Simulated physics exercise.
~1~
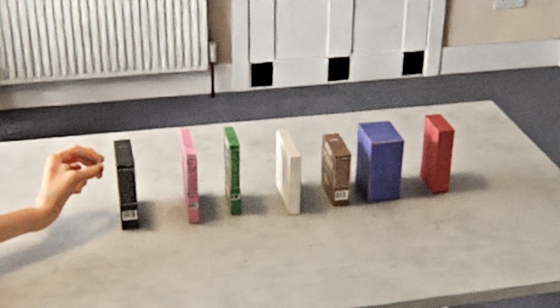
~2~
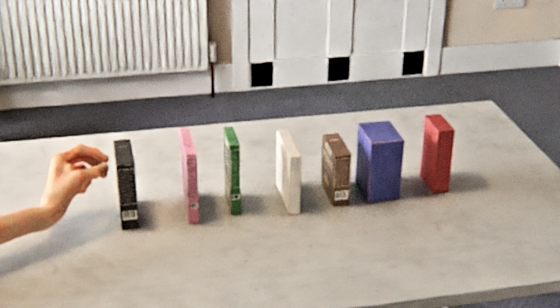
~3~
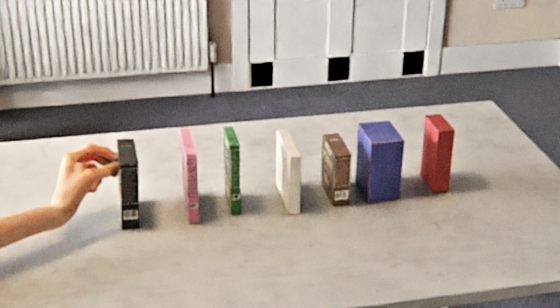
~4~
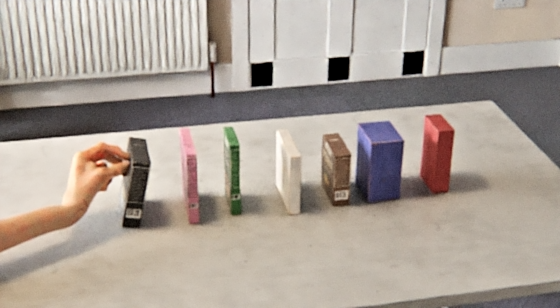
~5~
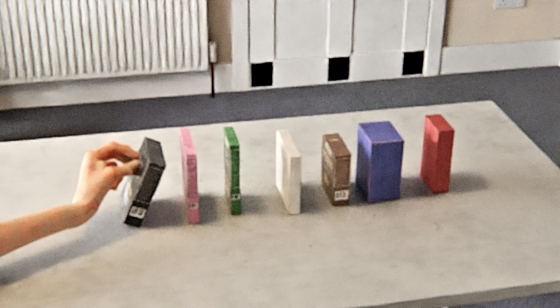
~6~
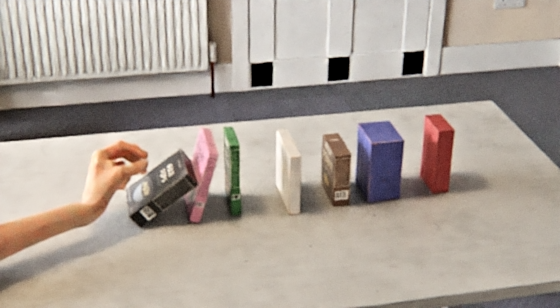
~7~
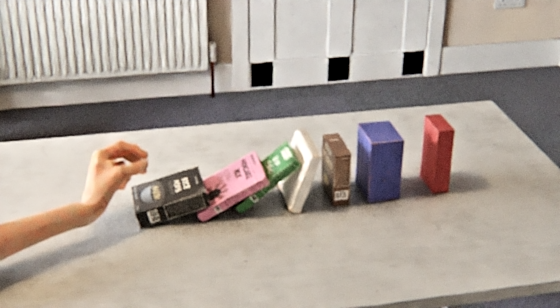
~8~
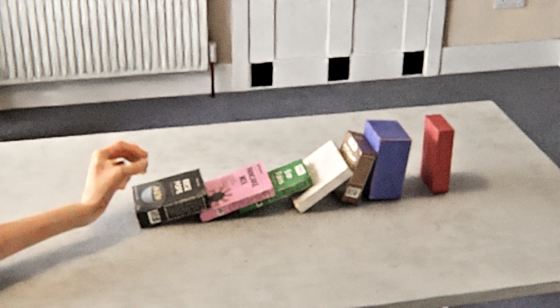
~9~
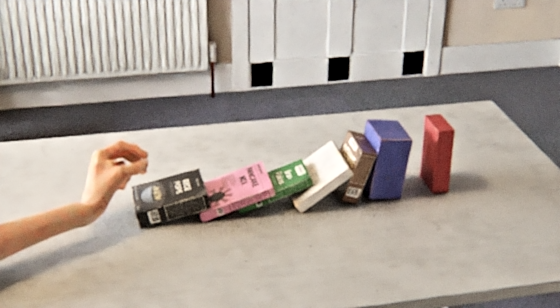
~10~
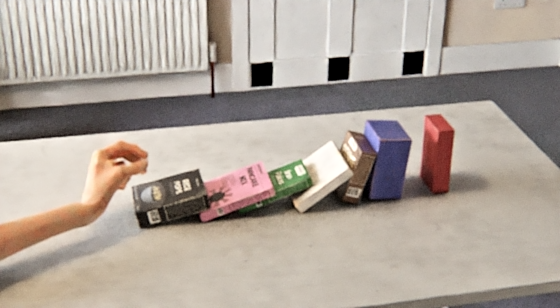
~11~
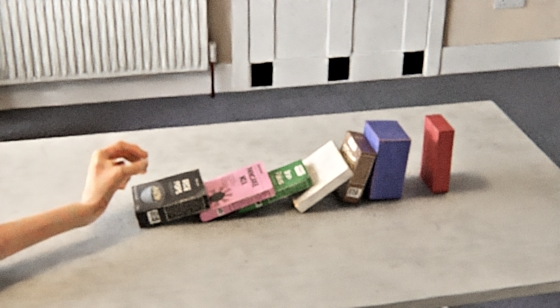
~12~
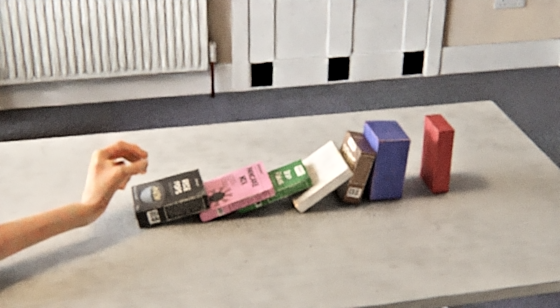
A hand reaches in from the left over a pale tabletop, seen from slightly above, with a radiator and white panelling behind. Seven upright boxes and blocks stand in a row, black, pink, green, white, brown, blue and red from left to right. The fingers tip the black packet rightward, and it topples into the pink one while the hand stays back. The pink packet knocks into the green, which falls against the white board, and that tilts onto the brown packet. The brown packet leans on the blue block, which stays upright. The motion stops there, with black, pink and green down, white and brown leaning, and red standing untouched.
